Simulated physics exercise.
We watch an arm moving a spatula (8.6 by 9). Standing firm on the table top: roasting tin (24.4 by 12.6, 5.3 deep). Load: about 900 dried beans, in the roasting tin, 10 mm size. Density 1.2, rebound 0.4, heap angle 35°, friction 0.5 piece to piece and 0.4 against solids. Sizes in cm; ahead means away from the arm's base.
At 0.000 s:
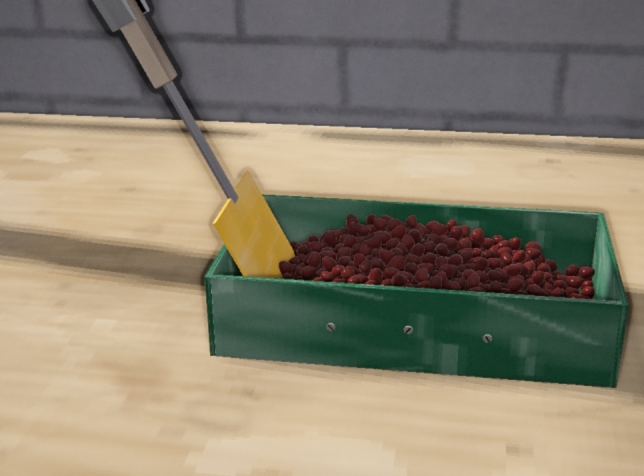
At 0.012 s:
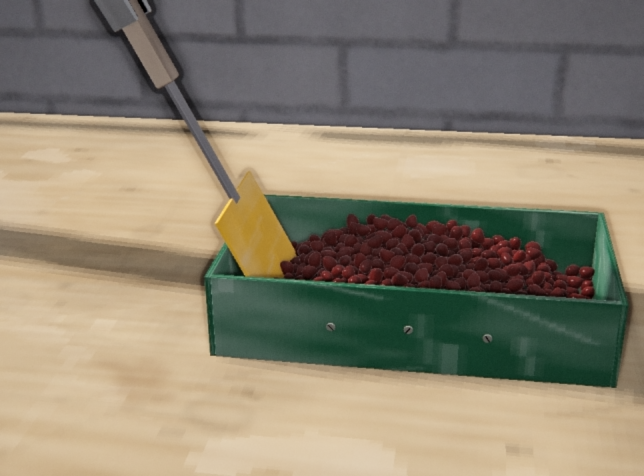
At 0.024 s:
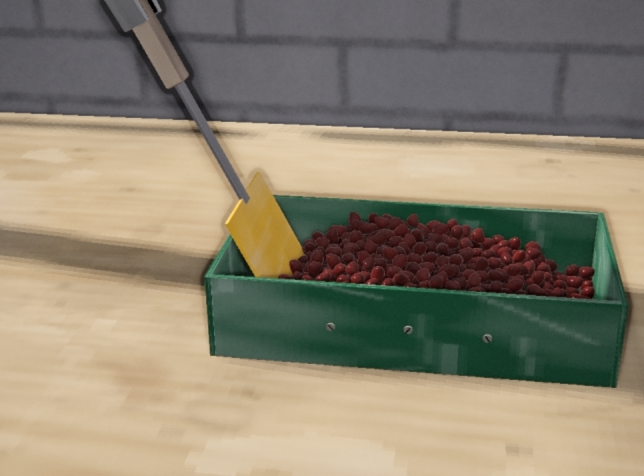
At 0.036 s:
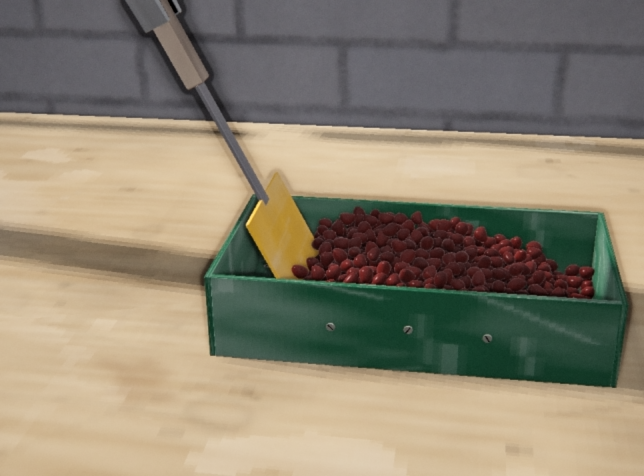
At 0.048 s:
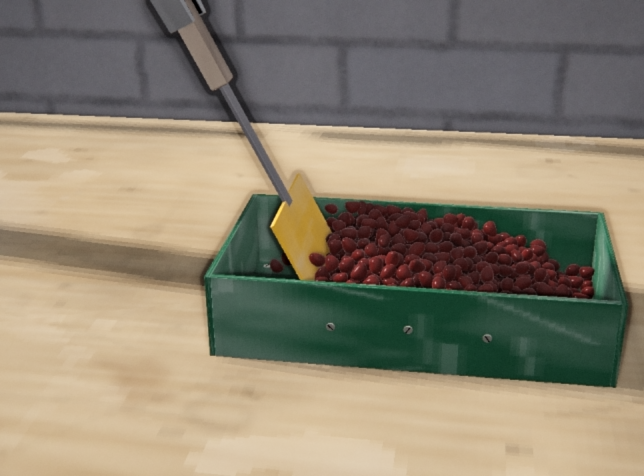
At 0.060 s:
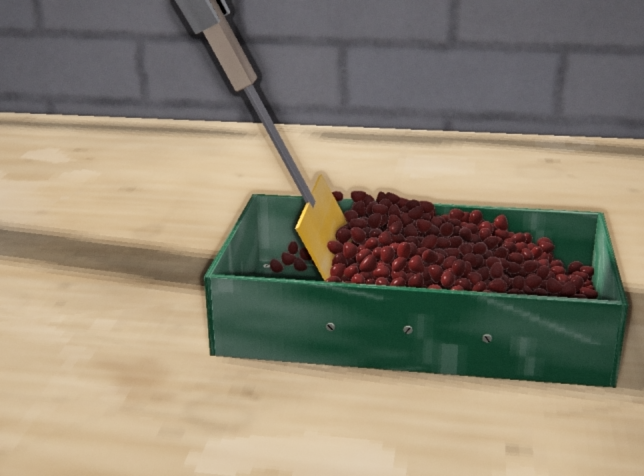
A yellow spatula on a grey mechanical arm starts at the left end of a green tin of dark red beans on a pale table top, barely moving at first. It then pushes rightward through the tin, heaping the beans higher ahead of its blade, while a few beans appear behind it on the left.
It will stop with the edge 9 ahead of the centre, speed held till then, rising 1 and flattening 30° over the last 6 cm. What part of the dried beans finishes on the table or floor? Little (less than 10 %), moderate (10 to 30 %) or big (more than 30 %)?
On the table or floor the share is big, more than 30 %.
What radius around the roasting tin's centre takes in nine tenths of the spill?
About 35 cm.
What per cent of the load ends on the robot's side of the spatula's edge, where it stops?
Some 35 per cent.
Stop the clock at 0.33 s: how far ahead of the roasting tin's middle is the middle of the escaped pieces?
Roughly 20 cm.
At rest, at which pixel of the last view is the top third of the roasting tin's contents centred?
At about (567, 259).
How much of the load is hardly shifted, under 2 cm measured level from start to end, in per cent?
Some 15 per cent.
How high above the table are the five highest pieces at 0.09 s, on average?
Roughly 9 cm.
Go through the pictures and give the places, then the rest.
The first frame shows spatula top edge at (232, 195), sloping 63°; upper third of the load around (407, 267), from x 245 to 595, top at y 220; 900 in the roasting tin.
The second frame shows spatula top edge at (233, 195), sloping 63°; upper third of the load around (405, 267), from x 245 to 595, top at y 220.
The third frame shows spatula top edge at (243, 196), sloping 63°; upper third of the load around (401, 267), from x 245 to 595, top at y 220.
The fourth frame shows spatula top edge at (263, 197), sloping 63°; upper third of the load around (402, 263), from x 245 to 595, top at y 215.
The fifth frame shows spatula top edge at (286, 198), sloping 63°; upper third of the load around (405, 255), from x 245 to 595, top at y 210.
The sixth frame shows spatula top edge at (309, 199), sloping 63°; upper third of the load around (414, 249), from x 245 to 600, top at y 195; 900 in the roasting tin.
By 0.09 s, sloping 63°, highest piece 10 above the table; 900 in the roasting tin.
By 0.12 s, sloping 55°, highest piece 11 above the table; 890 in the roasting tin, 10 on the blade or in flight.
By 0.33 s, sloping 33°, highest piece 9 above the table; 560 in the roasting tin, 278 on the table or floor, 62 on the blade or in flight.
By 1.38 s, sloping 33°, highest piece 8 above the table; 550 in the roasting tin, 349 on the table or floor, 1 on the blade or in flight.
Final count, 550 in the roasting tin, 349 on the table or floor, 1 on the blade or in flight. That is 39 % on the table or floor.
